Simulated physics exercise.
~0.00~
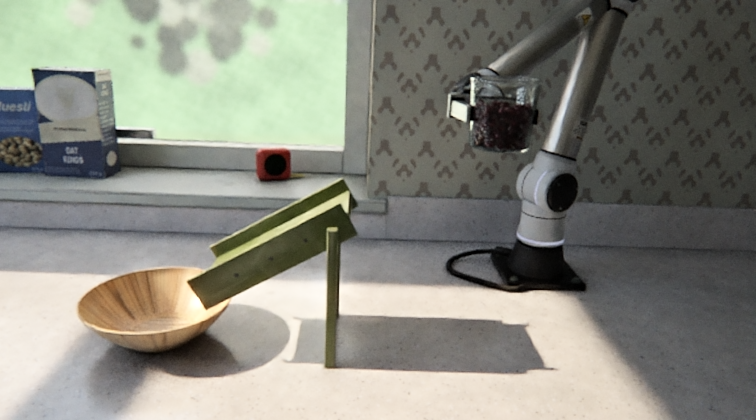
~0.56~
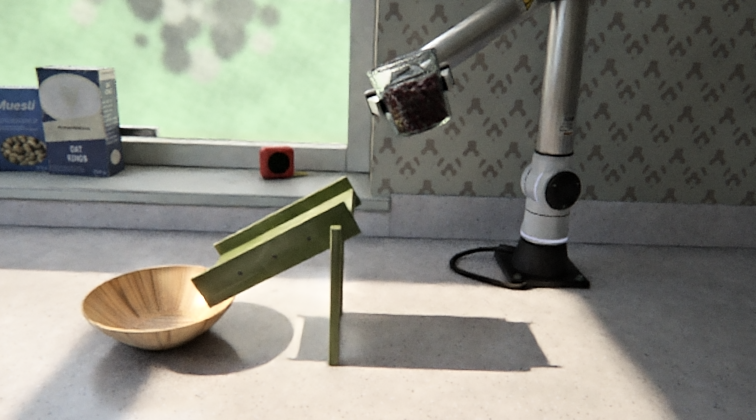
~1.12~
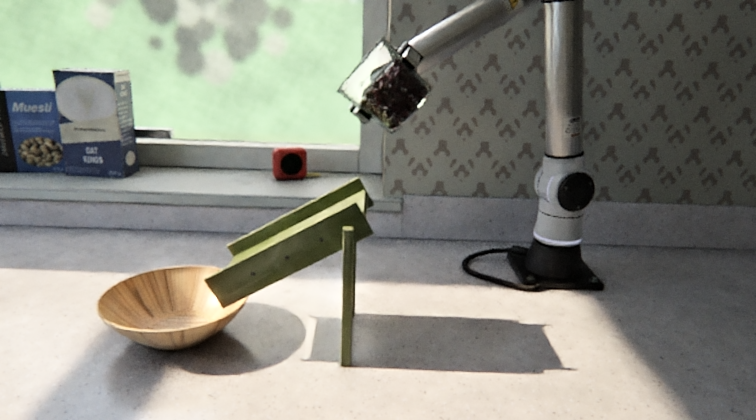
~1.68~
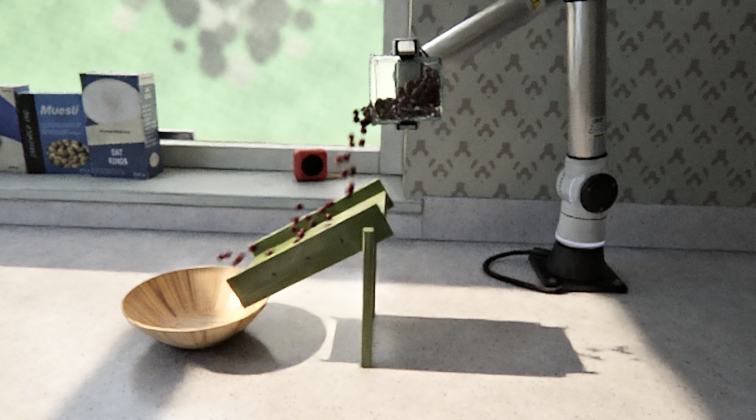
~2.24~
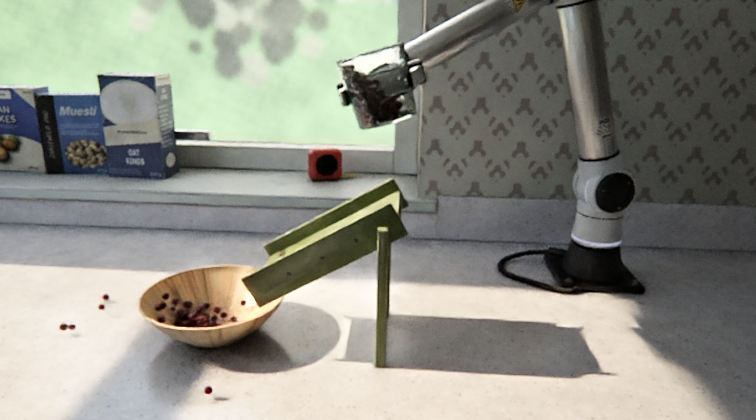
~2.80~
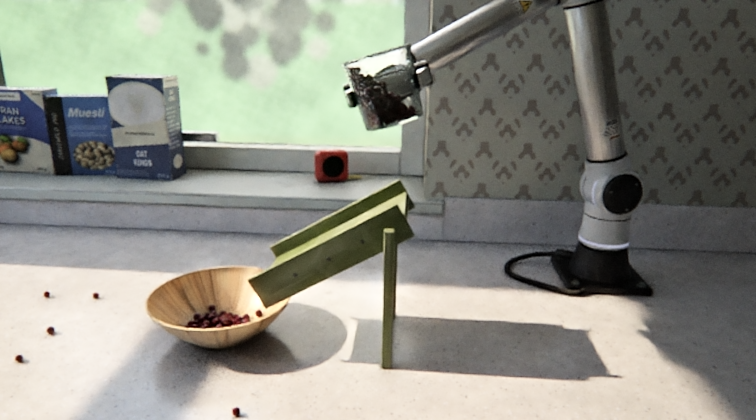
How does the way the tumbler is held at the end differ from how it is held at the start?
At the start the robot arm holds the tumbler upright, but at the end the tumbler is leaning in its grip.
